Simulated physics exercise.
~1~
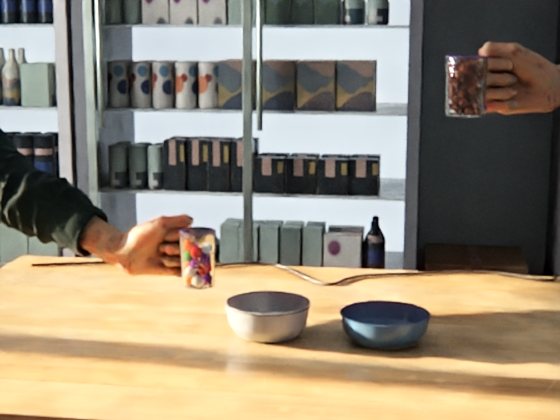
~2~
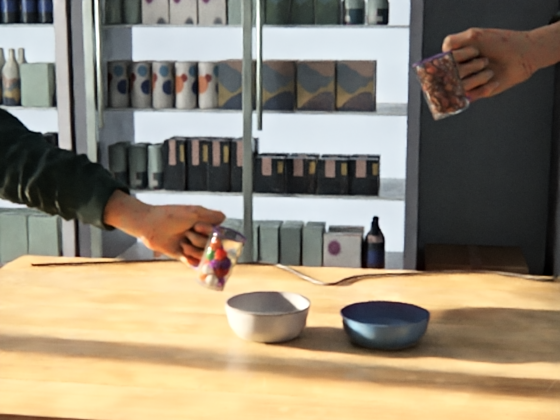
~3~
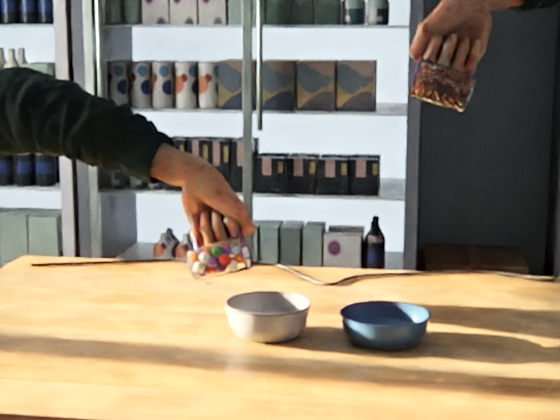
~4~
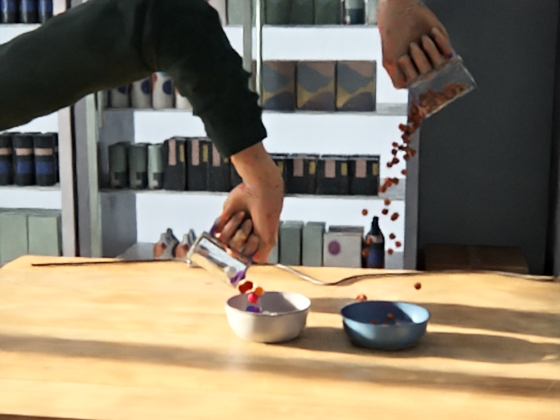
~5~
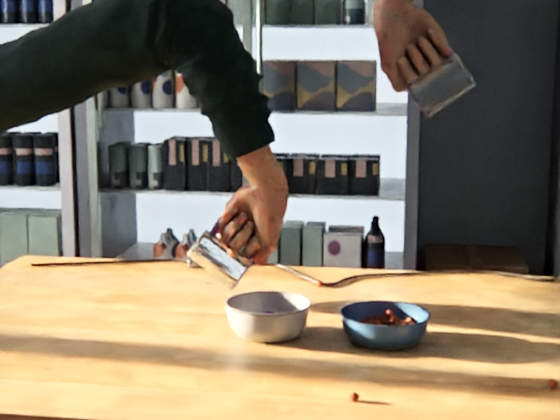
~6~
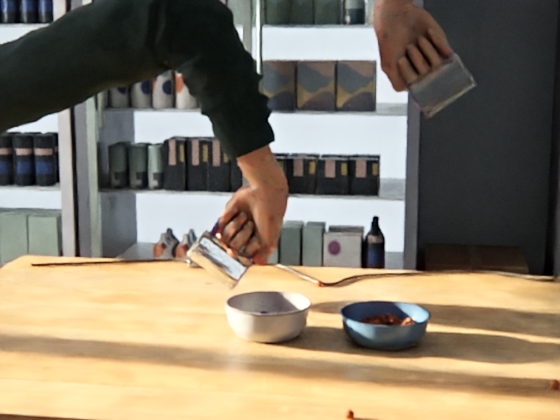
In front of shelves lined with boxes, cans and bottles, a sunlit wooden table is seen from a fixed, level view. A pale grey bowl sits beside a blue bowl, while a dark-sleeved hand holds a clear cup of colourful pieces low at left and another hand holds a cup of reddish-brown pieces high at right. Both hands tip their cups sideways, then upside down. The bright pieces drop into the grey bowl as the brown ones scatter down toward the blue bowl. Finally, both cups hang upturned, with most brown pieces in the blue bowl and a stray one near the table's front edge.
